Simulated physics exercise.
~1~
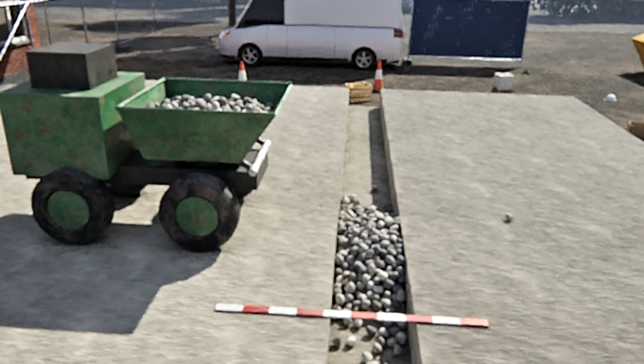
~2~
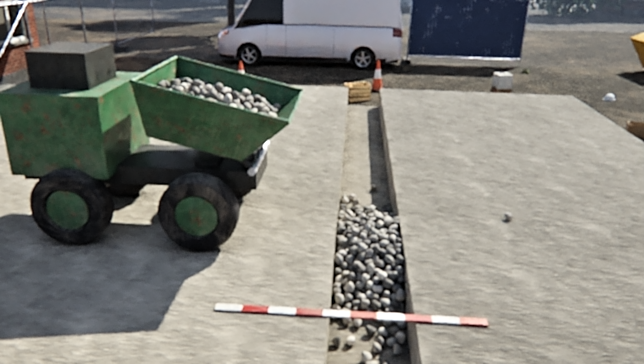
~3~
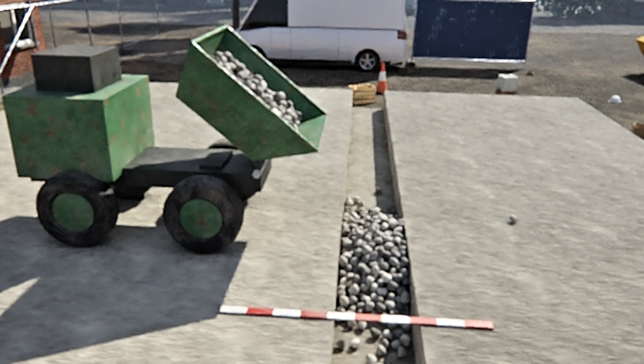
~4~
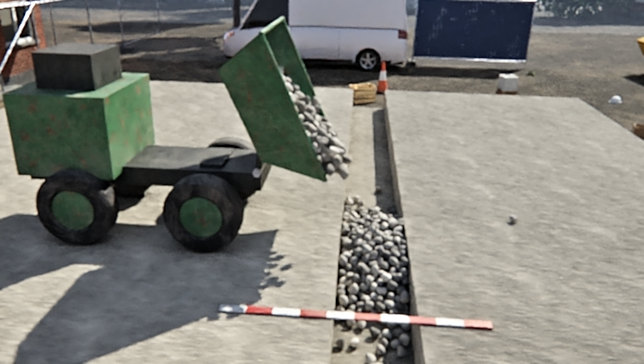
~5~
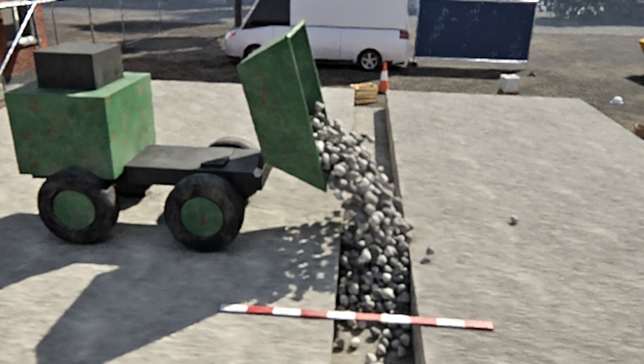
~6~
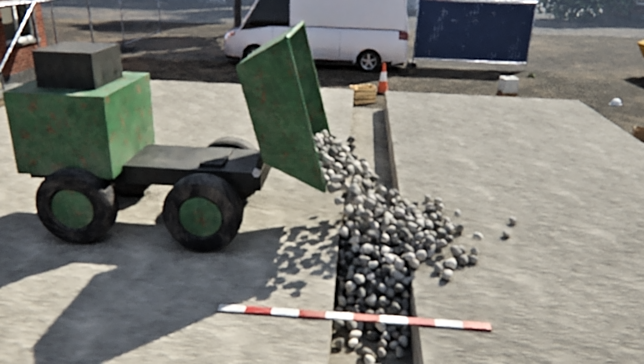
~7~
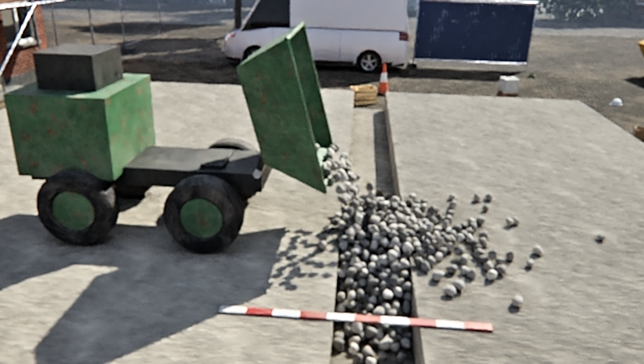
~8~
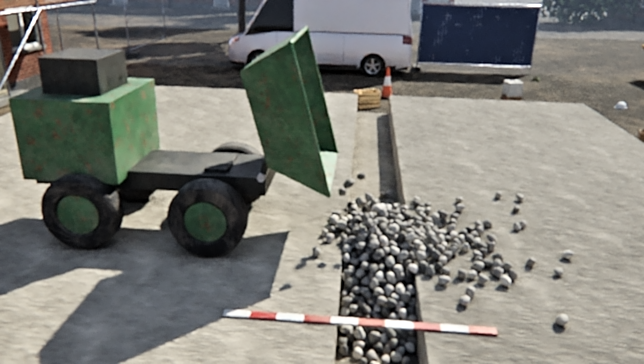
On a pale concrete yard seen from above and to one side, with a white van, orange cones and a dark blue panel behind, a green dumper stands at the left, its open skip full of round grey stones. A narrow trench ahead of it already holds a heap of similar stones, with a red and white staff lying across. The skip tilts steeply to the right, and the stones slide out in a rush. Most pour into the trench, while some spill over and scatter on the right. Finally, the skip stays steeply tipped and empty above the mounded trench.
